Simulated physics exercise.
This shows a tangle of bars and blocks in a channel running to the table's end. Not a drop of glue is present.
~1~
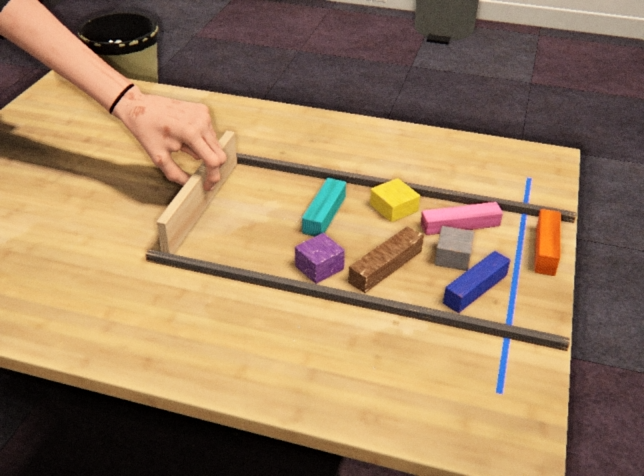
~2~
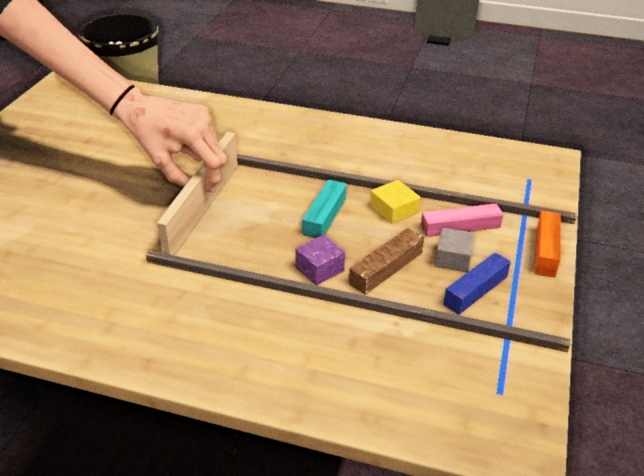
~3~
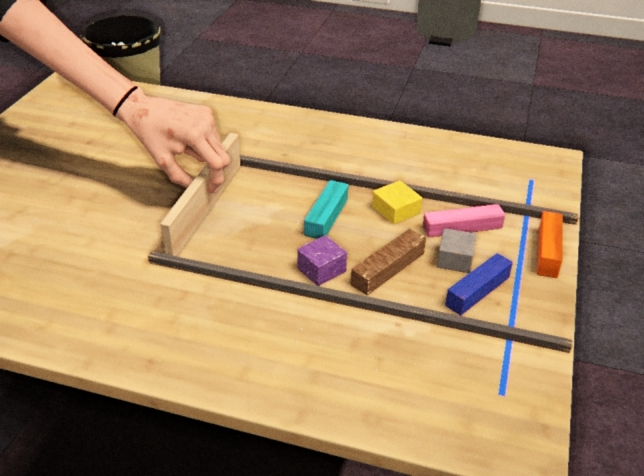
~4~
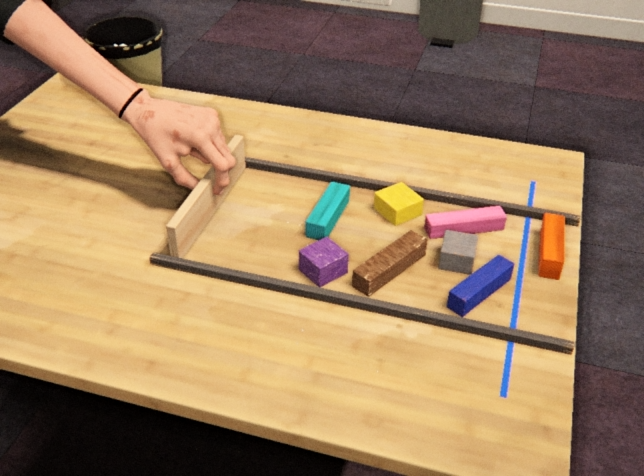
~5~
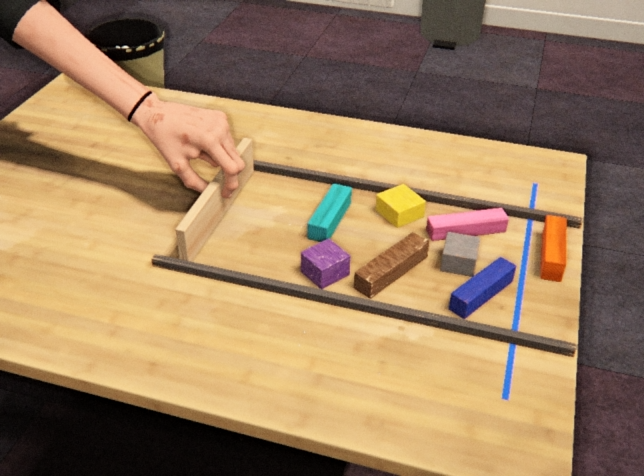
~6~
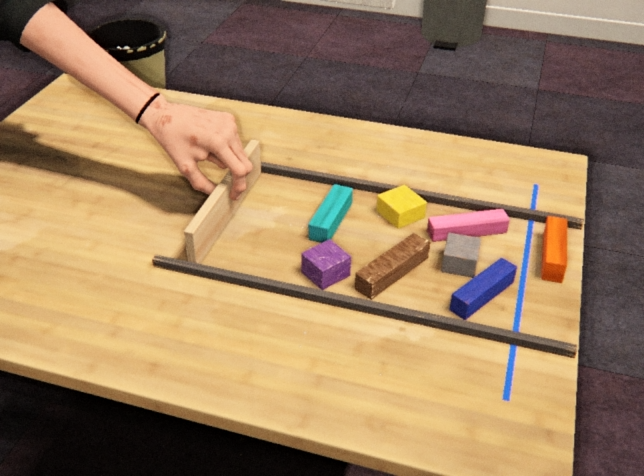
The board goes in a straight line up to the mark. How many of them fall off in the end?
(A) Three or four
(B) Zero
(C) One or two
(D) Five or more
Option A: Three or four.
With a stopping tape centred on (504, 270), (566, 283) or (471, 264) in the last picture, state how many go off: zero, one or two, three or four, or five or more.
In turn: Either one or two; 5 or more; no fall at all.
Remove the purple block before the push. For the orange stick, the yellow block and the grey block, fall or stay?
Note: Orange stick is off by the end; yellow block is on by the end; grey block is off by the end.
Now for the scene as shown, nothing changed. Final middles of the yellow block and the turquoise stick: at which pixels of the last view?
The yellow block stops around (575, 237); the turquoise stick around (538, 252).
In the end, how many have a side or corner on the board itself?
2 in contact.
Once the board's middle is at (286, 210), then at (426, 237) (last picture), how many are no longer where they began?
At the first spot 0, then 7.
Early on, none off yet; orange stick at rest near (555, 248); blue bar at rest near (484, 288); grey block at rest near (461, 255).
A while later, none off yet; orange stick at rest near (555, 248); blue bar travelled a little near (509, 296); grey block travelled about its own width near (500, 265).
Finally, the number that fall off is three or four; lost, pink stick, grey block, blue bar and orange stick.
